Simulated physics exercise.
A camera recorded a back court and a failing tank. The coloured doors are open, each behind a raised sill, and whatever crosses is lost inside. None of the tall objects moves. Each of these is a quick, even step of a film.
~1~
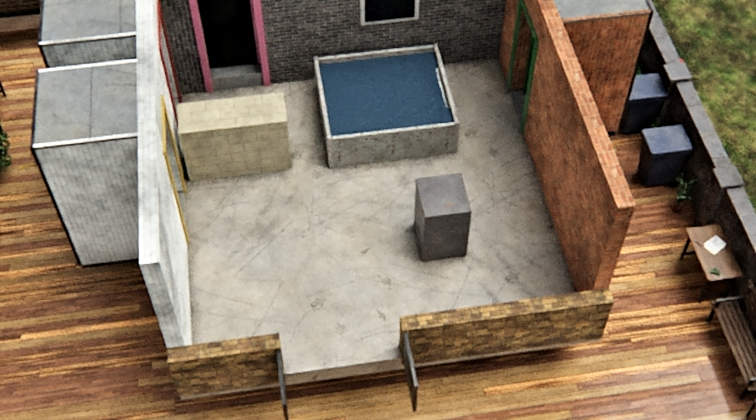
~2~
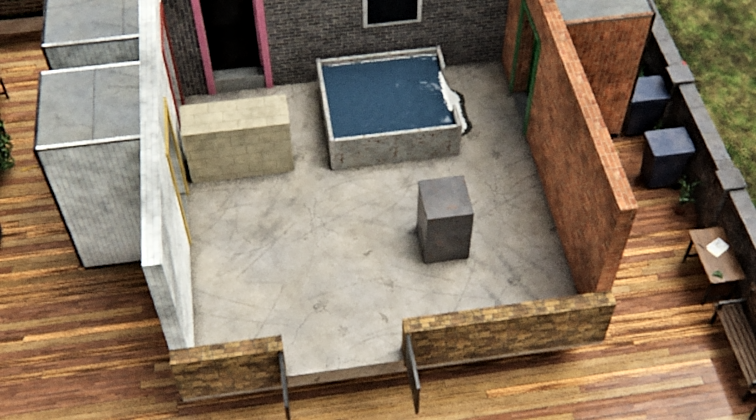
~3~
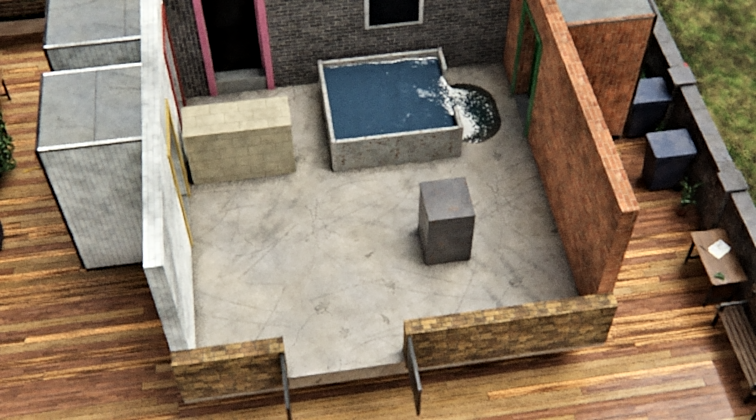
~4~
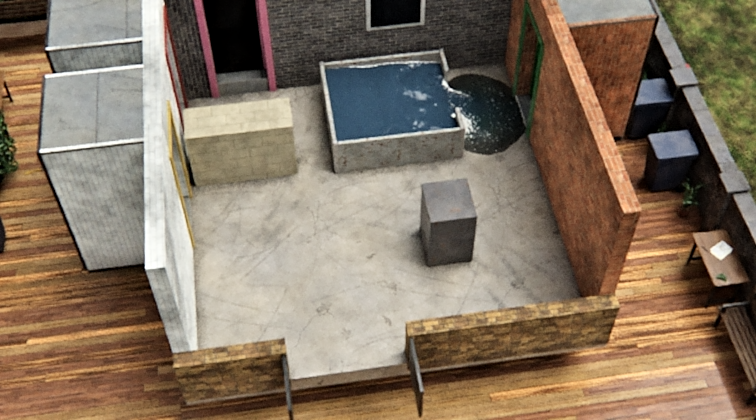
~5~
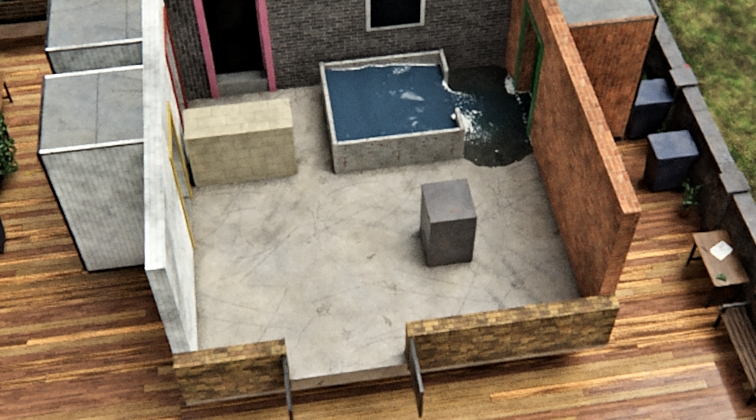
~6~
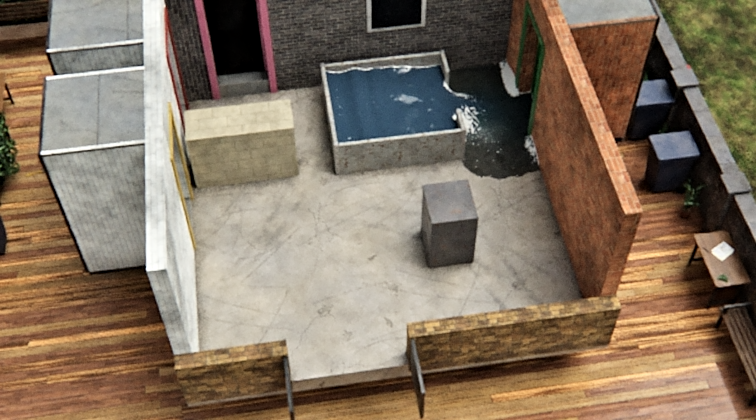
Water breaks out over the right side of a raised concrete tank of blue water, set against the dark brick back wall of a walled court seen from high above. A pale block stands left of the tank, a grey block nearer the centre, with a pink-framed doorway behind and a green-framed one in the orange brick wall at right. Foaming, the water spreads as a dark pool across the back right corner to the orange wall, then creeps forward along it, while the view shifts very slightly.
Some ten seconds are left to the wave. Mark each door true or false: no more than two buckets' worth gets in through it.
Yellow door: True, green door: False, pink door: True, red door: True.
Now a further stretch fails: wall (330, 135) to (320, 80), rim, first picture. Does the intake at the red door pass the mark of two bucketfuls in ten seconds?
The red door door crosses the line.
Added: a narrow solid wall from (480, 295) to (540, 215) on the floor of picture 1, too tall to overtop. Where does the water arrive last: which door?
That'd be the one in yellow.
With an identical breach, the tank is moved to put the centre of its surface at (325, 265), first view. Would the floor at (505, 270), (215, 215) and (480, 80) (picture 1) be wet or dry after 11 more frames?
The first spot ends up sodden, the second left untouched and the third left untouched.
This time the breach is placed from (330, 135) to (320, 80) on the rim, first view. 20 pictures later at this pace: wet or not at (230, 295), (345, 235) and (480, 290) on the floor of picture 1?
In the order you gave them, I get drenched, drenched, still bare.
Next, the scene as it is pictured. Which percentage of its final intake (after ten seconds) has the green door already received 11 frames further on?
My estimate: Close to 35 per cent.
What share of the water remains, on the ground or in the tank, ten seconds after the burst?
Estimate: 54 %.
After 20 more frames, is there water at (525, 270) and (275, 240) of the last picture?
First spot soaked, second spot spared.
A moment on, water covers 15 % of the floor; the yellow door not reached, the green door far over two buckets in, the pink door not reached, the red door not reached.
Next, water covers 20 % of the floor; the yellow door not reached, the green door far over two buckets in, the pink door not reached, the red door not reached.
Then, water covers 35 % of the floor; the yellow door not reached, the green door far over two buckets in, the pink door wet at the sill, nothing in, the red door not reached.
Later, water covers 50 % of the floor; the yellow door wet at the sill, nothing in, the green door far over two buckets in, the pink door wet at the sill, nothing in, the red door wet at the sill, nothing in.
In the end, water covers 80 % of the floor; the yellow door wet at the sill, nothing in, the green door far over two buckets in, the pink door wet at the sill, nothing in, the red door wet at the sill, nothing in.
